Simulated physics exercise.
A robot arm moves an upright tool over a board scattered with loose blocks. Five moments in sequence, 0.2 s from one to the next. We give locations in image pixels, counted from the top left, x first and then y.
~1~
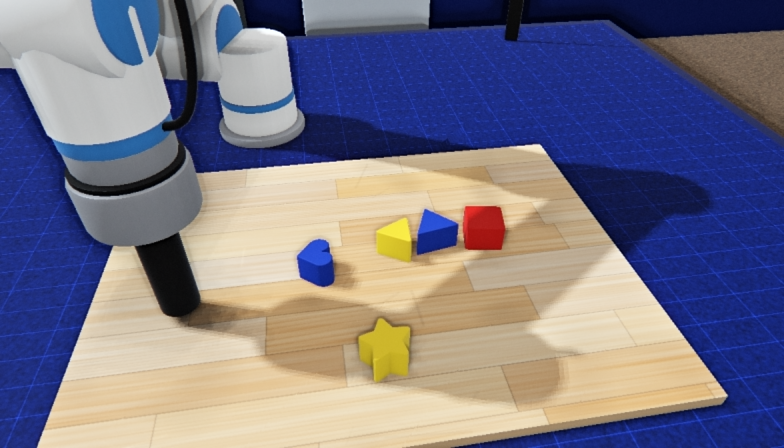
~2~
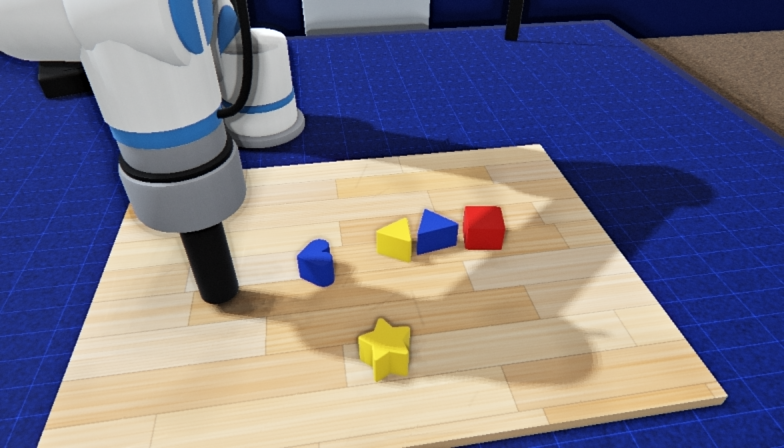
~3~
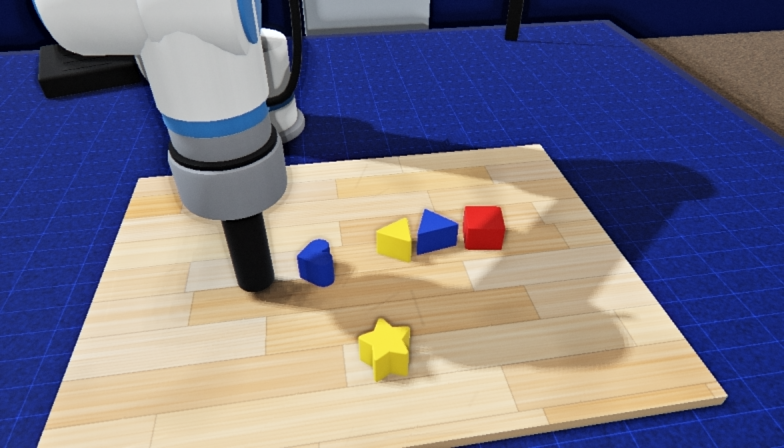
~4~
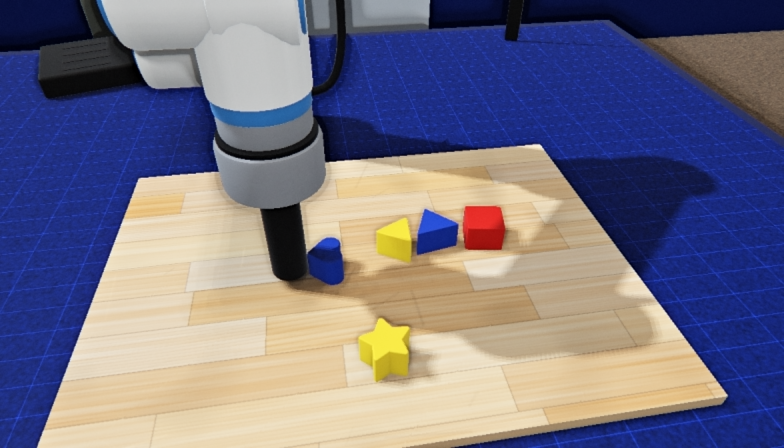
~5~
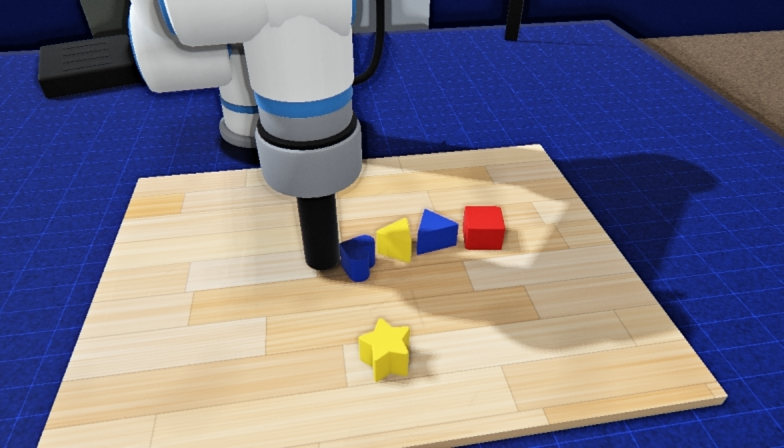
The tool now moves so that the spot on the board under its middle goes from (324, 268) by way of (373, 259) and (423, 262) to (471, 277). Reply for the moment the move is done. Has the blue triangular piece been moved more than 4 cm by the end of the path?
No.
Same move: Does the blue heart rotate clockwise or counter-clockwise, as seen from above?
The block spins clockwise.
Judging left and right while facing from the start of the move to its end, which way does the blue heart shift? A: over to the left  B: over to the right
B.
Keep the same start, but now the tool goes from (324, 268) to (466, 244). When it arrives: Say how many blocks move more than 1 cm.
Three or more shift.
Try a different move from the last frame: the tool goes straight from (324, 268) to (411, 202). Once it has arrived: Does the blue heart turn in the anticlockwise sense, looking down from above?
Going by the path, no.
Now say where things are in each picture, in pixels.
The first picture shows tip of the tool at (181, 303), middles of tops, blue heart at (317, 252), yellow triangular piece at (398, 229), blue triangular piece at (434, 221), red four-sided block at (485, 217).
The second picture shows tool at (220, 291), nothing pushed.
The third picture shows tool at (256, 279), nothing pushed.
The fourth picture shows tool at (291, 269), blue heart at (327, 250).
The fifth picture shows tool at (323, 259), blue heart at (358, 246), yellow triangular piece at (398, 229), blue triangular piece at (434, 221), red four-sided block at (485, 217).
On the path given first. One third of the way, tool at (374, 250); blue heart at (401, 249), turned 70° clockwise; yellow triangular piece at (404, 228), turned 10° clockwise.
Two thirds of the way, tool at (423, 253); blue heart at (443, 260), turned 100° clockwise; yellow triangular piece at (428, 220); blue triangular piece at (454, 219); red four-sided block at (495, 214).
At the end, tool at (472, 268); blue heart at (466, 278), turned 140° clockwise; yellow triangular piece at (430, 220); blue triangular piece at (455, 219); red four-sided block at (497, 214).
